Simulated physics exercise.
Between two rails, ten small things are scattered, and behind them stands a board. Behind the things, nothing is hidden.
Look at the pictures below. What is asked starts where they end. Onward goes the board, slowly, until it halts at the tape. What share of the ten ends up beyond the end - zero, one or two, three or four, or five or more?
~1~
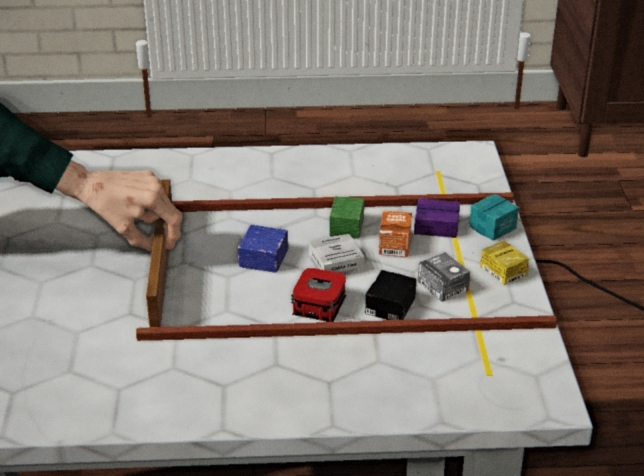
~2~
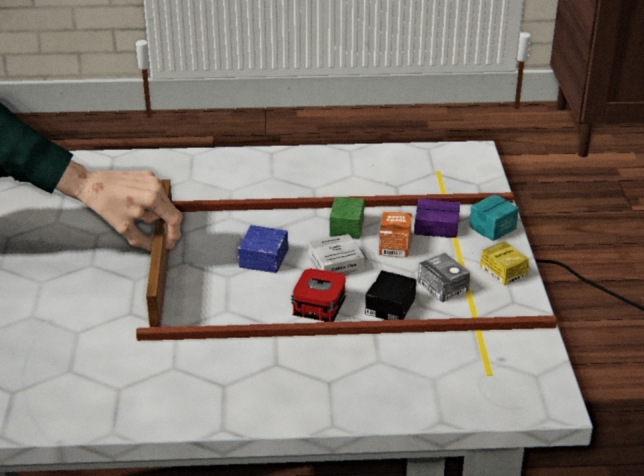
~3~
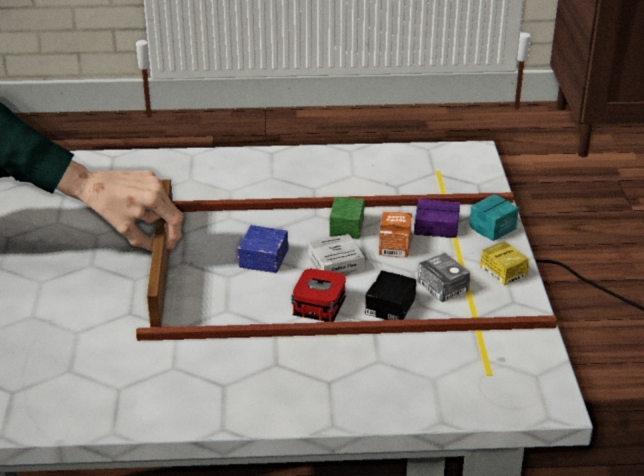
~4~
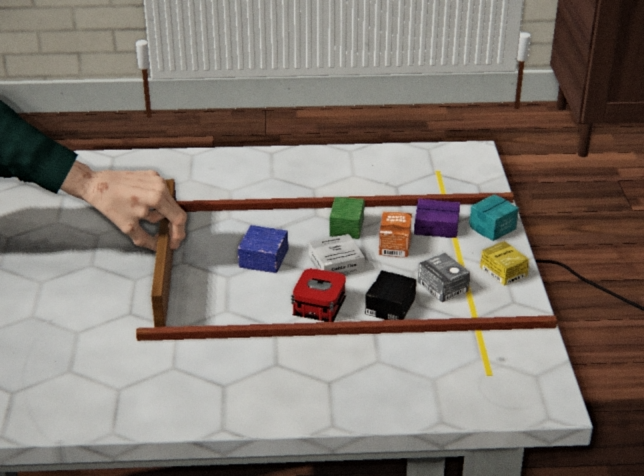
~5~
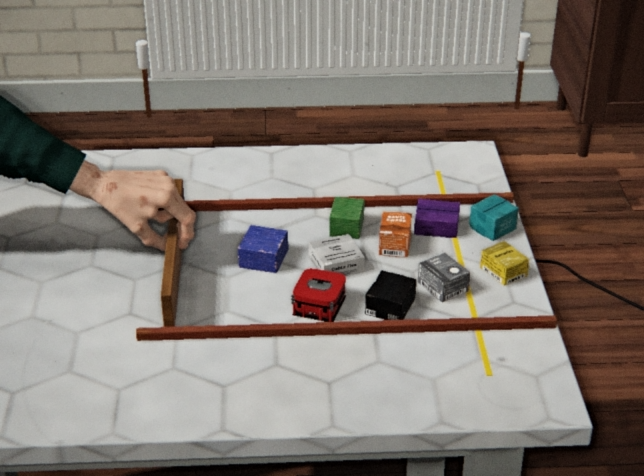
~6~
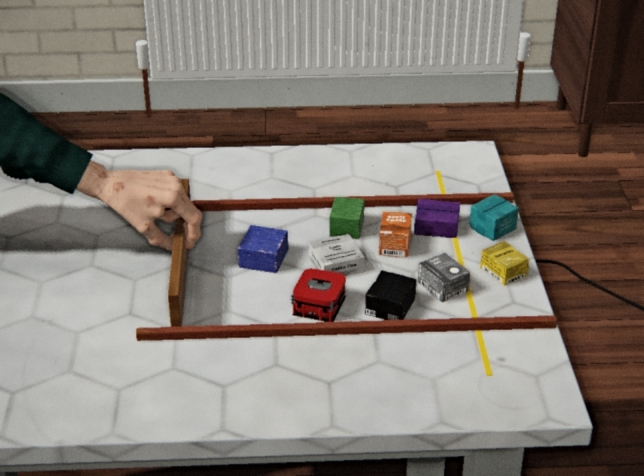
What ends up beyond the end is three or four of them.
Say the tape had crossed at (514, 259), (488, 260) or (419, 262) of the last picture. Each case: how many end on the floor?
Respectively 7, 7 and 0.
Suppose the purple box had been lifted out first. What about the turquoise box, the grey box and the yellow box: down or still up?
Turquoise box down; grey box down; yellow box down.
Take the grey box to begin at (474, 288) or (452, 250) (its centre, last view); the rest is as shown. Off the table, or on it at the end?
Place by place, it tumbles off; tumbles off.
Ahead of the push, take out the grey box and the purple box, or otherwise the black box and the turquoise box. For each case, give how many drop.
2 for the first case, 1 for the second.
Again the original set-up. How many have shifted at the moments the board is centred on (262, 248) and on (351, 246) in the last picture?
Moved so far: 1, later 7.
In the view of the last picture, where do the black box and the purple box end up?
Final positions - black box around (536, 296), purple box around (502, 214).
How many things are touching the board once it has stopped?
Tally at the end: 3.
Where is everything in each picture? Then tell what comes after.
In the first picture, turquoise box (494, 217); yellow box (504, 263); purple box (437, 218); board (161, 251); tape (460, 260).
In the second picture, yellow box (504, 263); black box (391, 297).
In the third picture, purple box (437, 219); red case (319, 295).
In the fourth picture, turquoise box (494, 218); orange box (395, 234).
In the fifth picture, yellow box (504, 263); blue block (263, 249).
In the sixth picture, turquoise box (494, 218); yellow box (504, 263); purple box (437, 219); board (181, 250); tape (460, 260).
Early on, none off yet; turquoise box at rest near (494, 218); yellow box at rest near (504, 263); purple box at rest near (437, 219).
Finally, the number that fall off is three or four; lost, grey box, yellow box and turquoise box.
